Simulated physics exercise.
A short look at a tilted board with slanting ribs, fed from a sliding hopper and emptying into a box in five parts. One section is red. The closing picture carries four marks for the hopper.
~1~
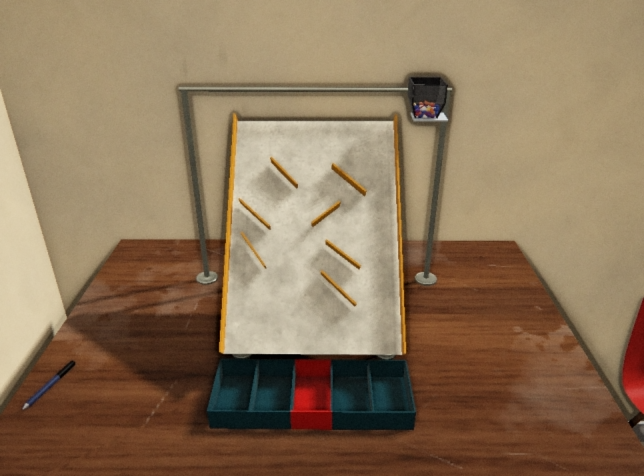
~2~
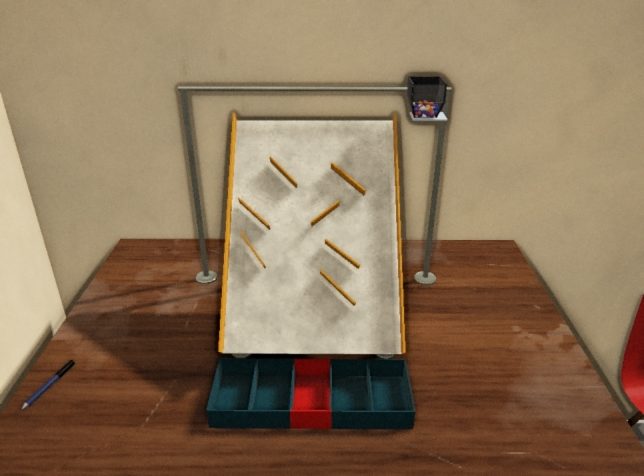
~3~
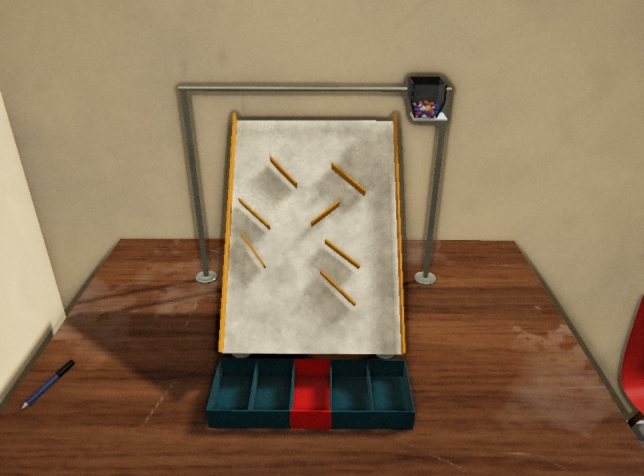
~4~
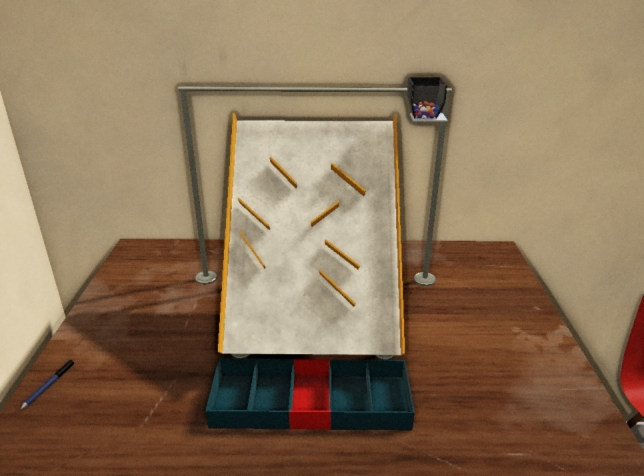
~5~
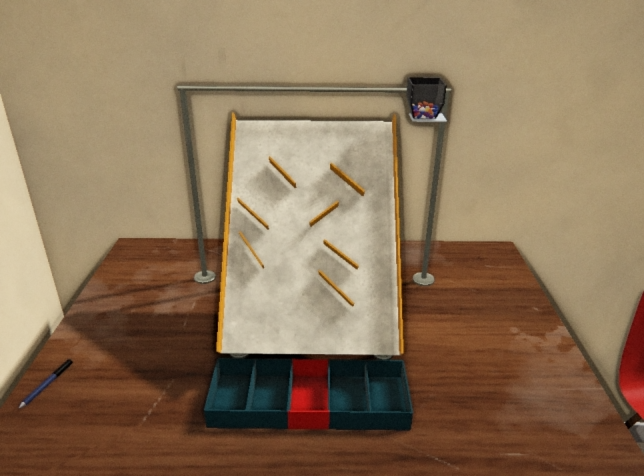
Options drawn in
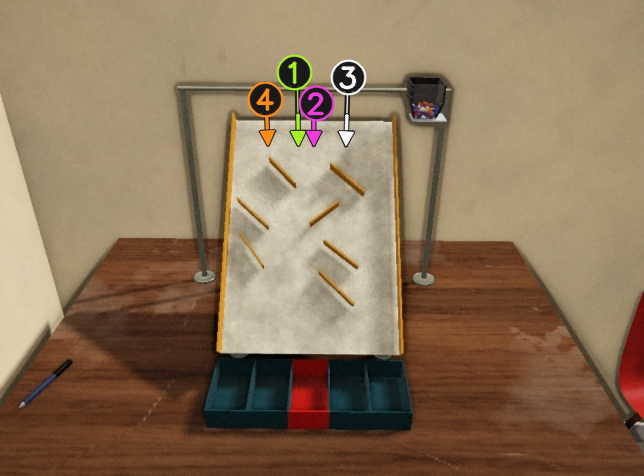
Nothing visibly moves, and the camera holds a nearly still, slightly raised front view of a wooden table against a beige wall. A pale board with orange-brown edges and seven slanting ribs leans behind a dark teal box of five sections, the middle one red. A dark hopper with small colourful pieces stays at the right of a grey metal rail, while a blue pen lies at left.
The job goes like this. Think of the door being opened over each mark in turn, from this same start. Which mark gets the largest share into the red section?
Use mark 4.
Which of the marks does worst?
That is mark 3.
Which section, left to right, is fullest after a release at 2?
The second from the left.
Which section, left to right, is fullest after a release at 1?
It is the second one.
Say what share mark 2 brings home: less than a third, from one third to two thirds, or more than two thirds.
Mark 2 gives less than a third.
On the marked copy, mark 1 meets the board at (298, 140); mark 2 meets the board at (313, 140); mark 3 meets the board at (346, 140); mark 4 meets the board at (267, 140).
With 1, roughly a quarter in the red section, the larger part in other sections.
With 2, about a tenth in the red section, the larger part in other sections, about a tenth outside the box.
With 3, not one piece in the red section, the larger part in other sections, just a few held on the board, about a tenth outside the box.
With 4, roughly half in the red section, roughly half in other sections, just a few outside the box.
